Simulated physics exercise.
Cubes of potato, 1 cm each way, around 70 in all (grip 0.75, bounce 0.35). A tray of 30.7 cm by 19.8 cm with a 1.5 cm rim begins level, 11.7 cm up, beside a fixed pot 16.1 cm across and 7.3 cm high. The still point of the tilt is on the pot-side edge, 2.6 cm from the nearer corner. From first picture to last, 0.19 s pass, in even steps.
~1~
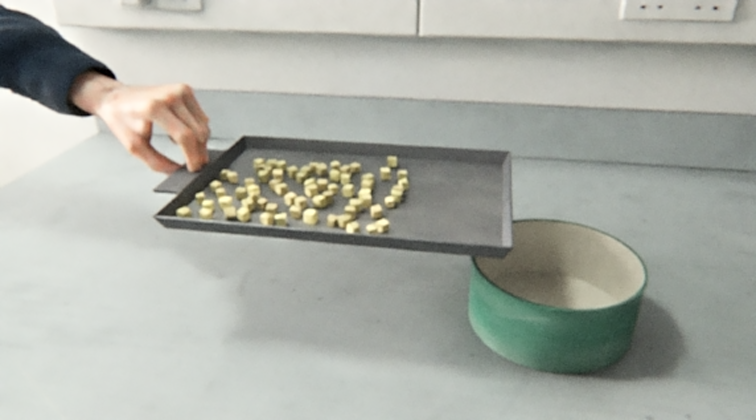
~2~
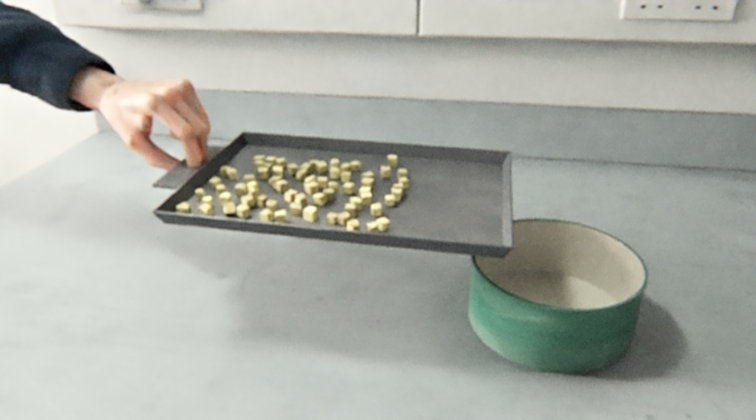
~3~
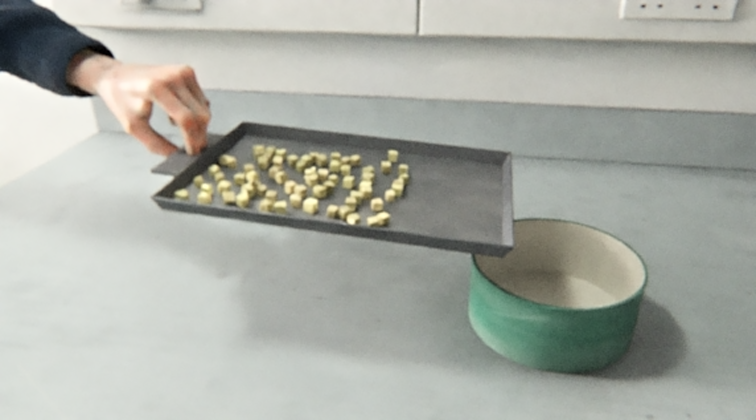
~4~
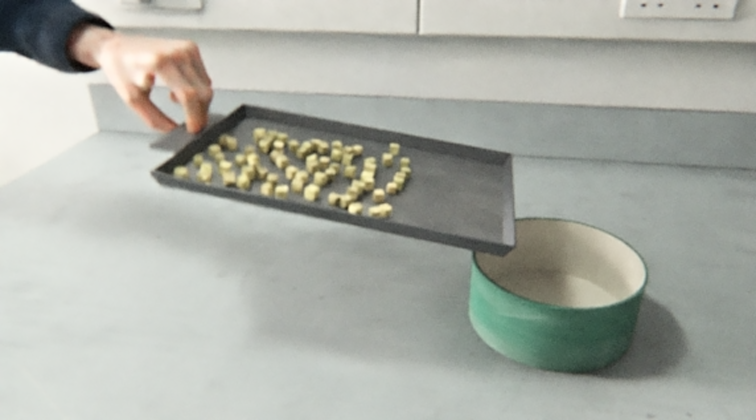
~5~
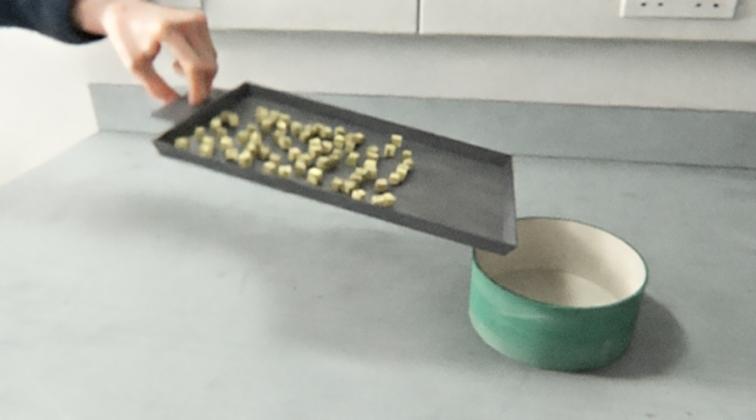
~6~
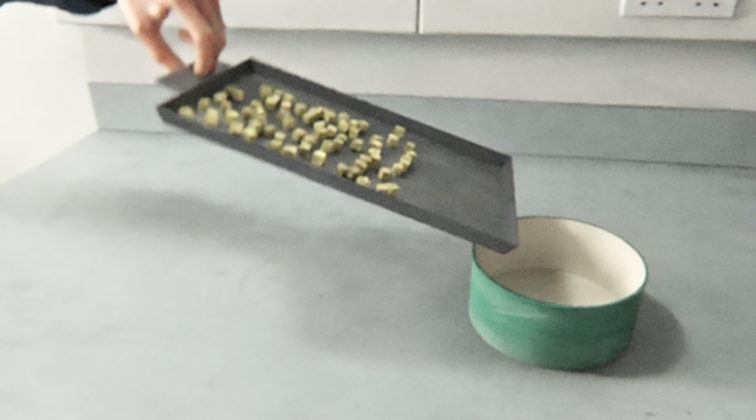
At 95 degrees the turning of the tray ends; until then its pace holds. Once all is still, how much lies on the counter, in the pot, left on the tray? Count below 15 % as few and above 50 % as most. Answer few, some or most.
Counter: Some, pot: Most, tray: Few.
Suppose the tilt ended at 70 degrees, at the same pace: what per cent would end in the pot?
Then about 70 per cent.
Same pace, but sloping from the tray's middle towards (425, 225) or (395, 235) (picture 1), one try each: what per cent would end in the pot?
About 5 and 0 per cent.
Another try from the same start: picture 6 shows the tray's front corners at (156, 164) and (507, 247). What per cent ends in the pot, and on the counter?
Pot 0, counter 100.
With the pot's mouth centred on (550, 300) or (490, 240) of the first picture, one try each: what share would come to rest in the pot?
About 30 and 60 per cent.
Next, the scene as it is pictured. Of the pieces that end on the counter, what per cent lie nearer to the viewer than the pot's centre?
Roughly 10 per cent.
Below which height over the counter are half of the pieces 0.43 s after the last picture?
Roughly 12 cm.
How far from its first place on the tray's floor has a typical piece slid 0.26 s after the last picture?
About 2 cm.
Then, 0.26 s after the last picture, tilt 58 degrees; the tray holds 100 %, the pot 0 %.
Then, 0.43 s after the last picture, tilt 83 degrees; the tray holds 70 %, the pot 15 %.
Then, 0.72 s after the last picture, tilt 95 degrees; the tray holds 0 %, the pot 70 %.
In the end, counter 30 %, pot 75 %, tray 0 %.
